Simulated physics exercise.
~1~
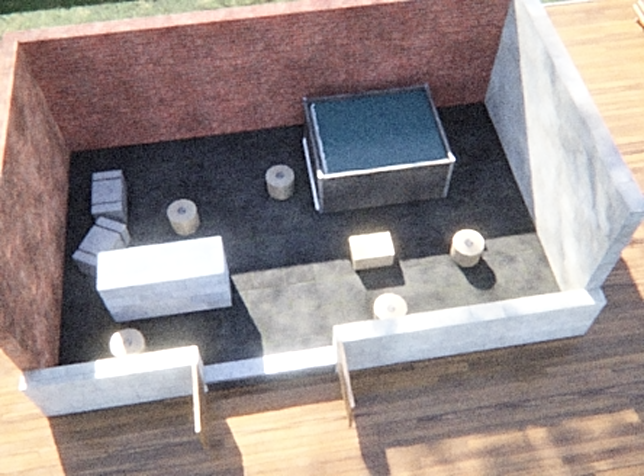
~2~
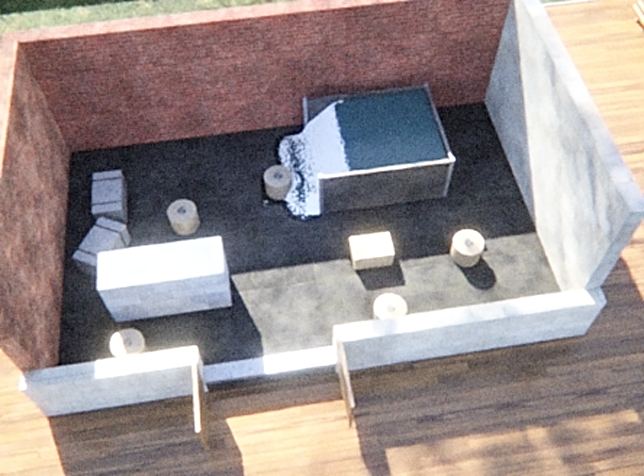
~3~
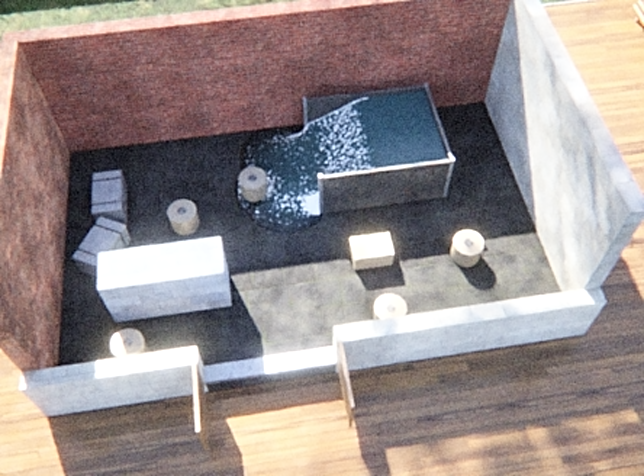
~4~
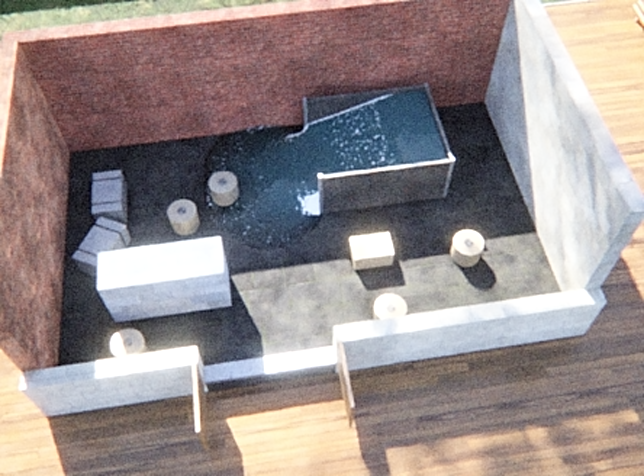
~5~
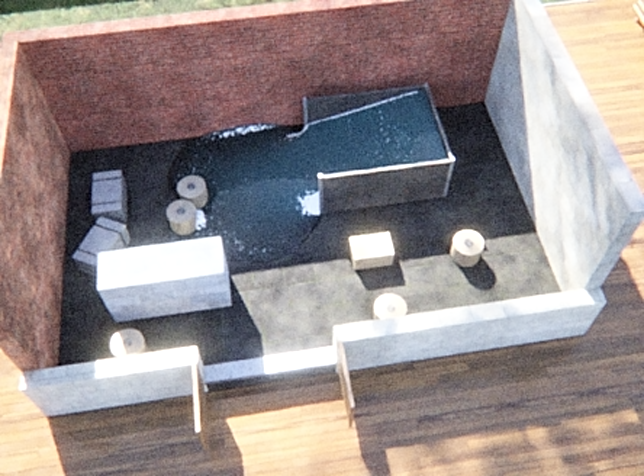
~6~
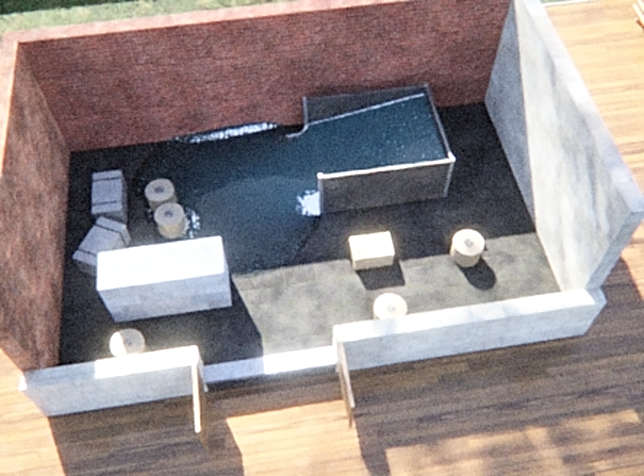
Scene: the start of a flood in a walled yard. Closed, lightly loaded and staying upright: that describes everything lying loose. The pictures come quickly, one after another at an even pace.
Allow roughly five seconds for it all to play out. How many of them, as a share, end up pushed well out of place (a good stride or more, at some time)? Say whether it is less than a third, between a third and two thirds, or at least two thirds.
It reaches two thirds.
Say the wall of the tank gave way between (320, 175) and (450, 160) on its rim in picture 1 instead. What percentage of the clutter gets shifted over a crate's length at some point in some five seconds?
Estimate: Close to 50 per cent.
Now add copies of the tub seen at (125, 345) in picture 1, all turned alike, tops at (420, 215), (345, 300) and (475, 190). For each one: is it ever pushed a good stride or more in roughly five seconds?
Outcome per entry: Stays where it is / knocked aside / stays where it is.
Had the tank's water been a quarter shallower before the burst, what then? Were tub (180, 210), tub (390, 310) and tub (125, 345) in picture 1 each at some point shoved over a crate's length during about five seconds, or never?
One: Passed the mark. Two: Stayed below the mark. Three: Passed the mark.
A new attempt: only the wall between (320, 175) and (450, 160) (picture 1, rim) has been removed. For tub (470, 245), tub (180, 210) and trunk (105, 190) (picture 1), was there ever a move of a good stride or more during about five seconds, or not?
Travels that far, falls short, falls short.
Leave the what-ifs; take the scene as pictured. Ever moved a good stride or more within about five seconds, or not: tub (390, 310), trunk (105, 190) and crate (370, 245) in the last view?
In the order given: Covered the distance, covered the distance, fell short.
A moment on, 2 of 8 are well off their spots; 1 afloat.
Next, 3 of 8 are well off their spots; 4 afloat.
Later, 5 of 8 are well off their spots; 4 afloat.
In the end, 6 of 8 are well off their spots, and 6 have been at some point; 5 afloat.
